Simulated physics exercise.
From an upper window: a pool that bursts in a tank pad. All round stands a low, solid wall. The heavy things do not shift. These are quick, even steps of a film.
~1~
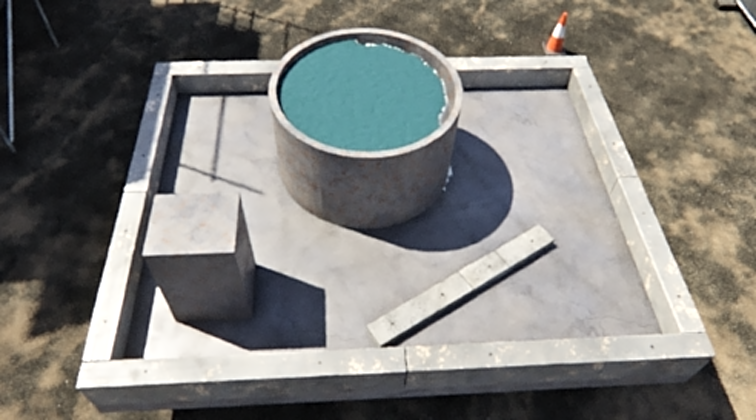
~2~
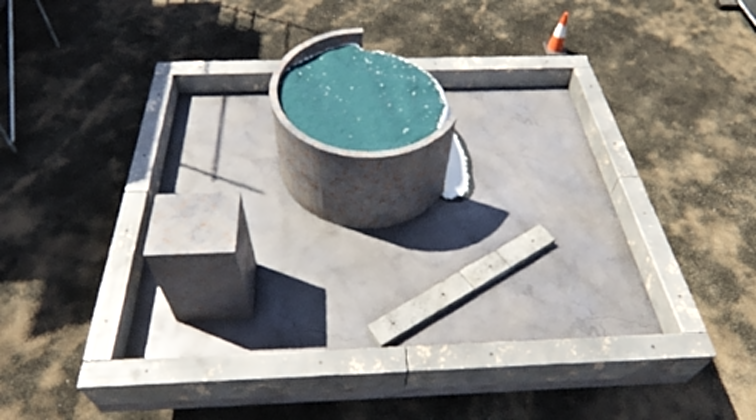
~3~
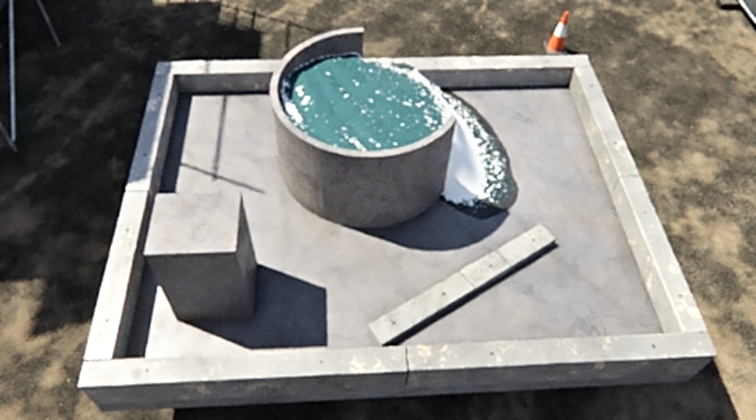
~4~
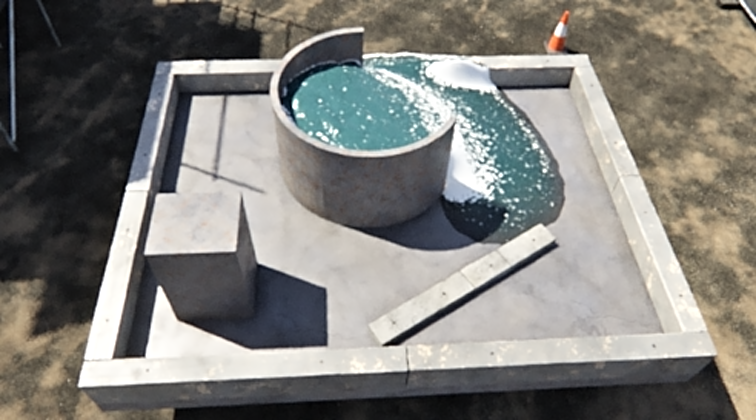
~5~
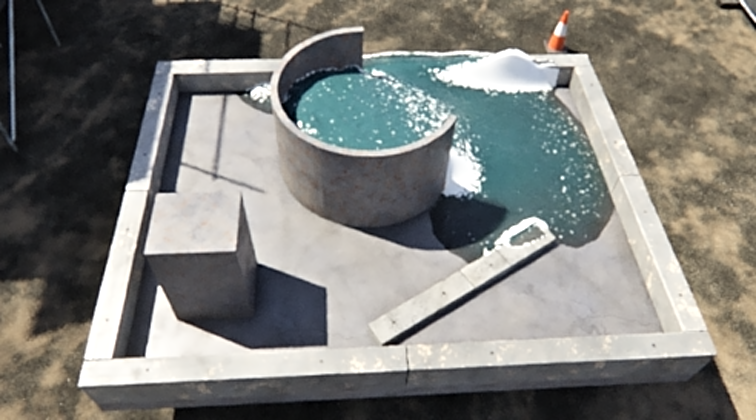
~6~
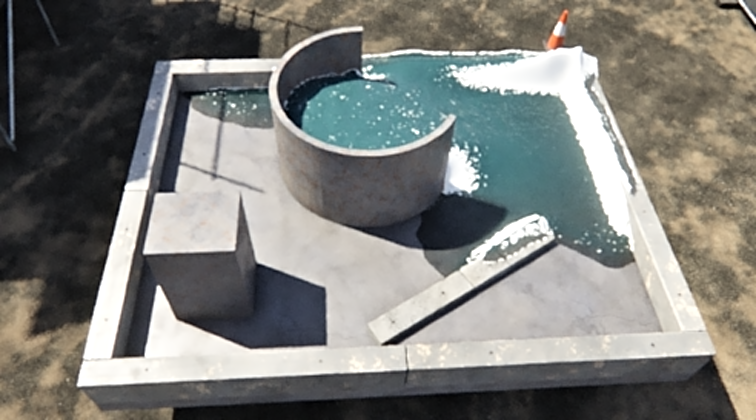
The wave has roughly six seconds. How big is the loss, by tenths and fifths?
It loses above a fifth.
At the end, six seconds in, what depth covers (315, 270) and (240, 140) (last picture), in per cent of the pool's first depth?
In turn 14 and 10 in a hundred.
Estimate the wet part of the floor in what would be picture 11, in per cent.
Some 55 per cent.
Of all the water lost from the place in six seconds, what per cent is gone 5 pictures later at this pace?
Roughly 45 per cent.
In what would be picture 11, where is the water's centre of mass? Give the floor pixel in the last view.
Near (451, 148).
A moment on, water covers 45 % of the floor; the low wall has let 7 % over.
Next, water covers 50 % of the floor; the low wall has let 12 % over.
Then, water covers 70 % of the floor; the low wall has let 24 % over.
Later, water covers 80 % of the floor; the low wall has let 27 % over.
In the end, water covers 85 % of the floor; the low wall has let 27 % over.
